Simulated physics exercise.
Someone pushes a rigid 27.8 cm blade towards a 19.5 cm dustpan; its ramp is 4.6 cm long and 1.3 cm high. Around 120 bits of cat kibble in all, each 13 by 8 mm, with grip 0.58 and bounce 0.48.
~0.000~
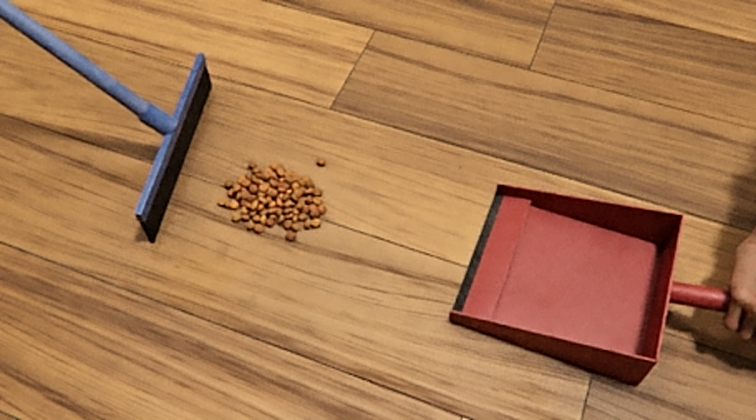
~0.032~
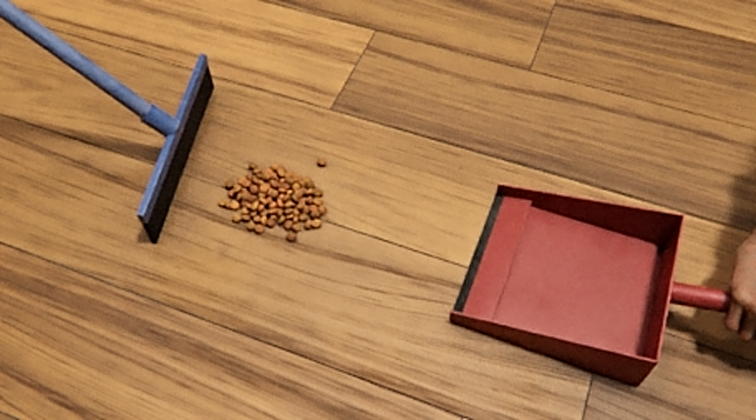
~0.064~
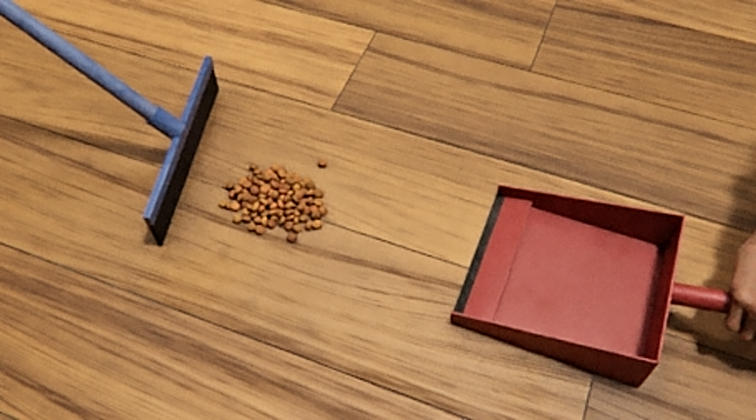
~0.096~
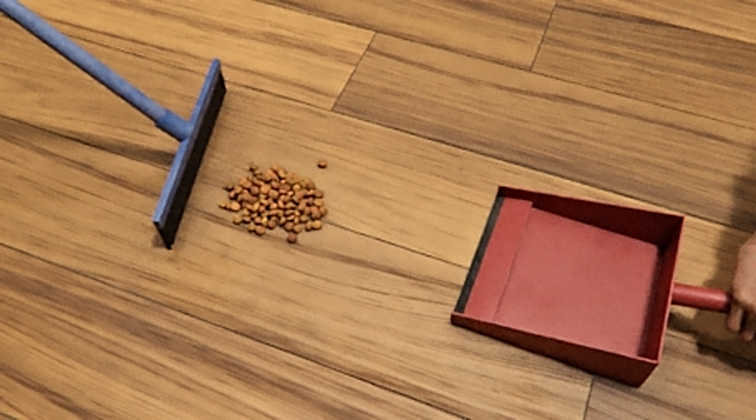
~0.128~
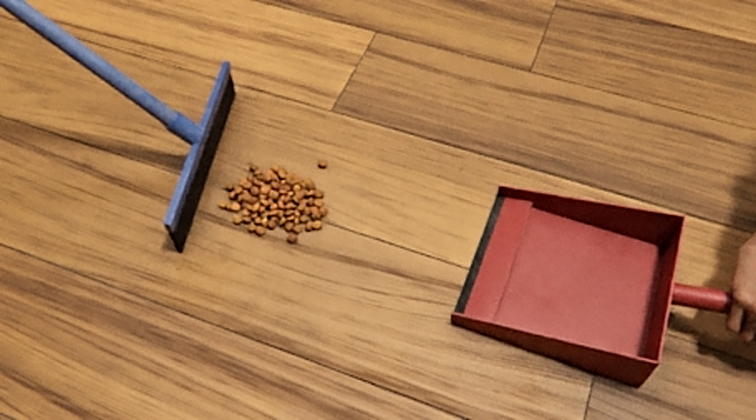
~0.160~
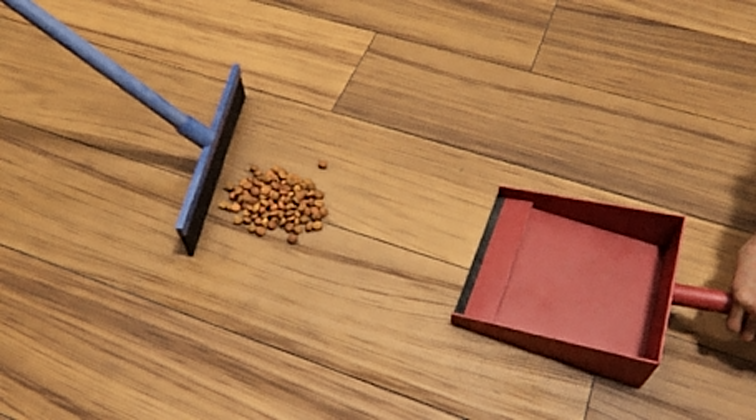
A blue blade slides right across the wooden floor towards a still pile of kibble.
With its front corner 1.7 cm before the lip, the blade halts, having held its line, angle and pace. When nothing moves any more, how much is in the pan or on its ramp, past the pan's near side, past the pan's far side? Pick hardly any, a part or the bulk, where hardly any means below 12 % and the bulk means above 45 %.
Pan: A part; near side: Hardly any; far side: Hardly any.
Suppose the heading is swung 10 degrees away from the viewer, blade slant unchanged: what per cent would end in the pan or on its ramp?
I'd put it at close to 20 percent.
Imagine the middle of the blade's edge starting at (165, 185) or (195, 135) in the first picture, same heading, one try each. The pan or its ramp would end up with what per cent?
Close to 0 in a hundred, then close to 25 in a hundred.
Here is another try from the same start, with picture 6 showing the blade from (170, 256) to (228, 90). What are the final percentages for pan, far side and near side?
You'd see pan at 0, far at 0 and near at 25.
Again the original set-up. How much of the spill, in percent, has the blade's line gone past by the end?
Roughly 0 in a hundred.
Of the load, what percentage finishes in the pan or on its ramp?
Around 15 in a hundred.
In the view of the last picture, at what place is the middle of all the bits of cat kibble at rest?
I'd say roughly (465, 240).
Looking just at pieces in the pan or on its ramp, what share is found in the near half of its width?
About 60 percent of it.
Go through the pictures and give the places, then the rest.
In the first picture, blade from (141, 217) to (202, 61), moved 0.0 cm, 0 of the pieces shifted so far; middle of the pieces at (277, 198); pan at (576, 287).
In the second picture, blade from (144, 218) to (204, 62), moved 0.2 cm, 0 of the pieces shifted so far; middle of the pieces at (278, 199).
In the third picture, blade from (150, 220) to (209, 64), moved 1.0 cm, 0 of the pieces shifted so far; middle of the pieces at (278, 200).
In the fourth picture, blade from (159, 223) to (217, 66), moved 2.2 cm, 0 of the pieces shifted so far; middle of the pieces at (278, 200).
In the fifth picture, blade from (170, 227) to (227, 69), moved 3.7 cm, 0 of the pieces shifted so far; middle of the pieces at (279, 200).
In the sixth picture, blade from (182, 231) to (237, 72), moved 5.2 cm, 0 of the pieces shifted so far; middle of the pieces at (279, 201); pan at (578, 289). The blade's pace is about 0.48 m/s, heading 3 degrees away from the viewer's side.
After 0.48 s, middle of the blade 21 cm from the lip; 0 % over the lip, far side 0 %, near side 0 %.
After 0.70 s, middle of the blade 11 cm from the lip; 0 % over the lip, far side 5 %, near side 0 %.
Then, at 1.03 s, middle of the blade 5 cm from the lip; 15 % over the lip, far side 10 %, near side 0 %.
By 1.3 s all is still; pan 15 %, near side 0 %, far side 10 %, in front of the lip or behind the blade 75 %.
